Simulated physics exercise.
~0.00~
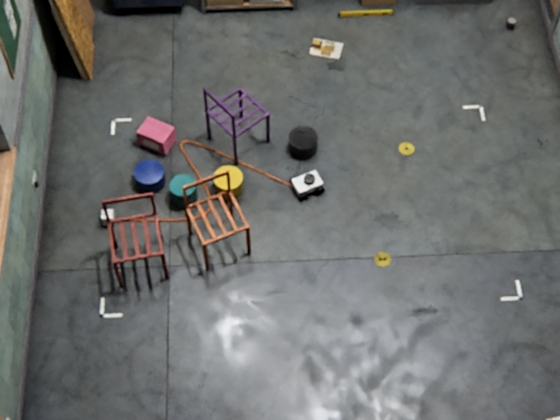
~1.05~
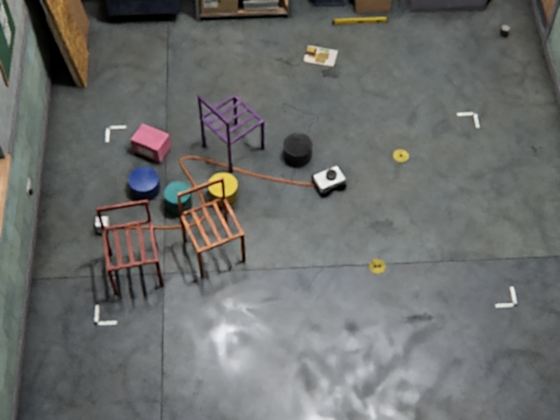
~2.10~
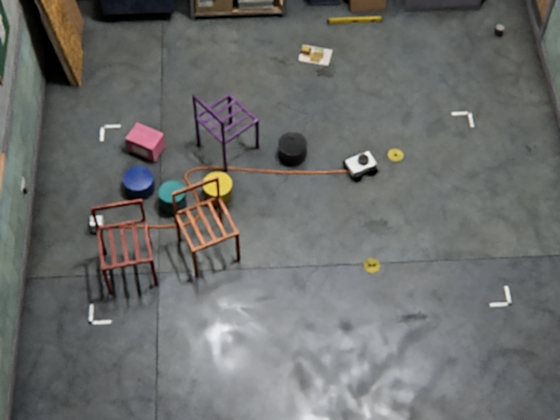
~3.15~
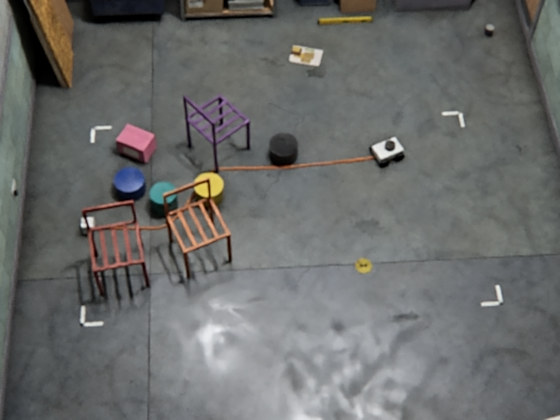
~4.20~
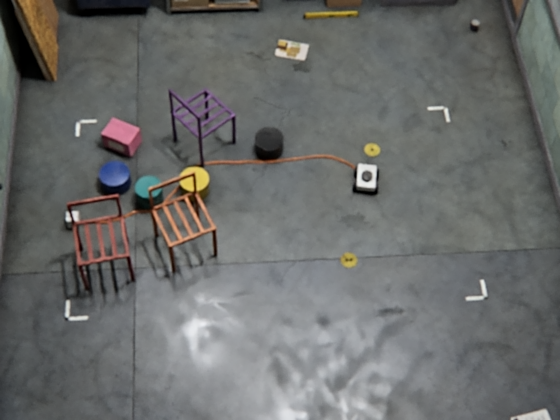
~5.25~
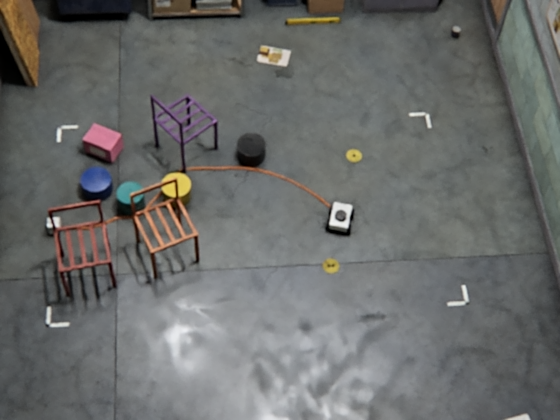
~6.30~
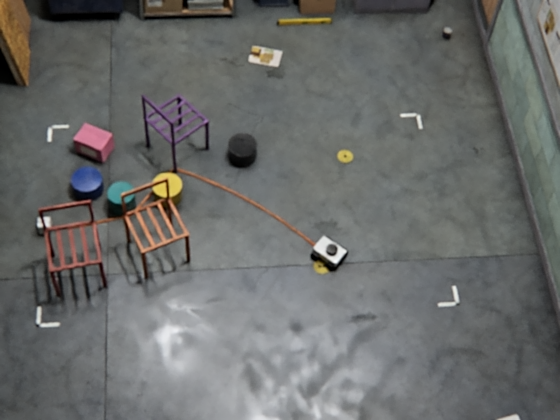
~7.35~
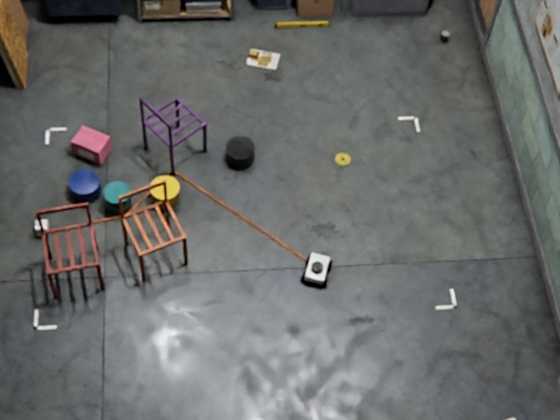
Small white cart towing an orange lead rightward past chairs and buckets, then turning down the workshop floor, the lead stretching straight.
